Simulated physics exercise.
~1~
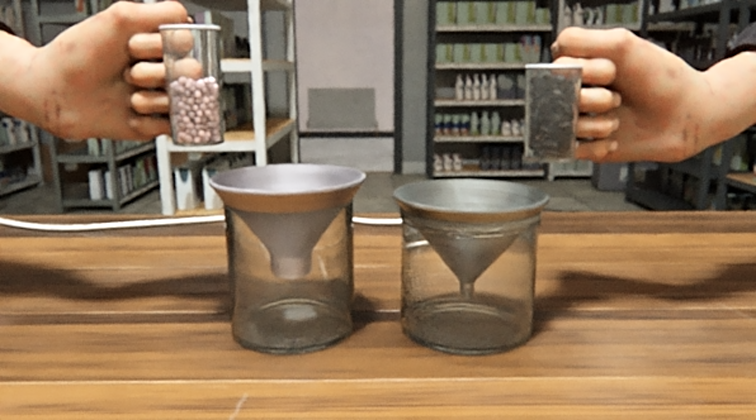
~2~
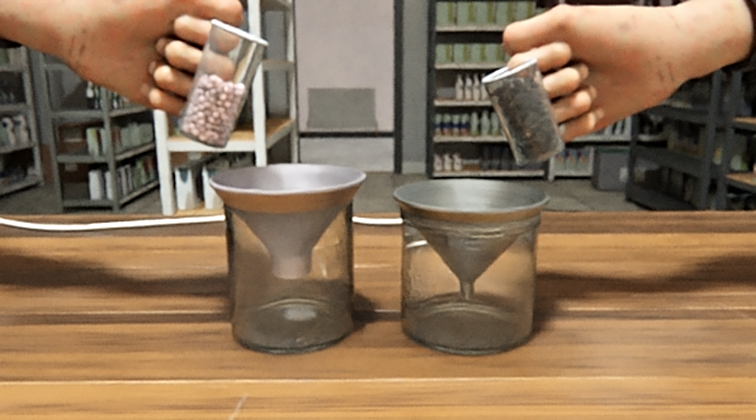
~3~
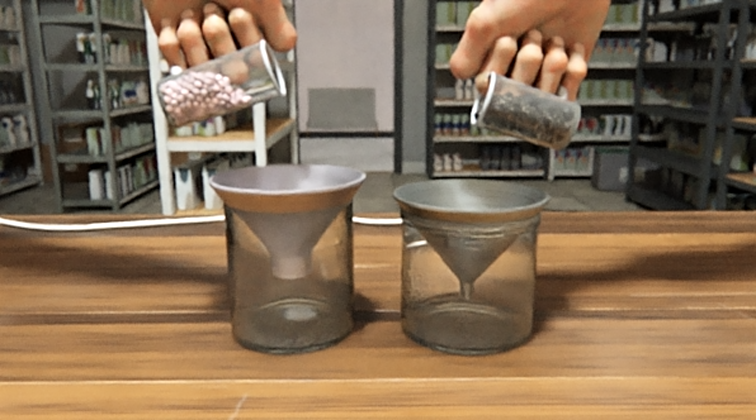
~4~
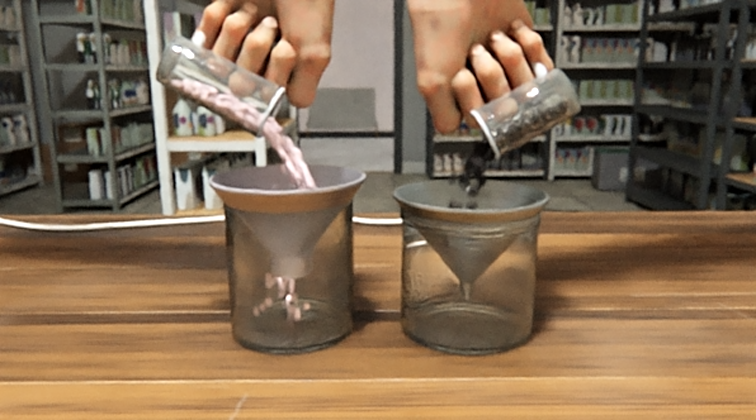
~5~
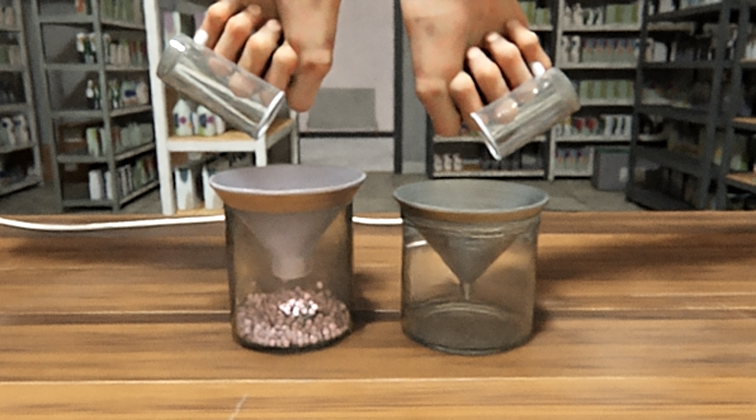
In a room lined with shelves of bottles, seen from the front across a wooden table, two clear jars stand side by side, each with a grey funnel in its mouth. A hand on the left holds a clear cup of pink beads, and a hand on the right holds one of dark grey pieces. The hands move inward and tip both cups until the contents pour out. The pink beads run through the left funnel and scatter into its jar, while the dark pieces drop into the right funnel. Finally, both cups are empty, pink beads cover the left jar's bottom, and the right jar stays empty, its load held in the funnel.
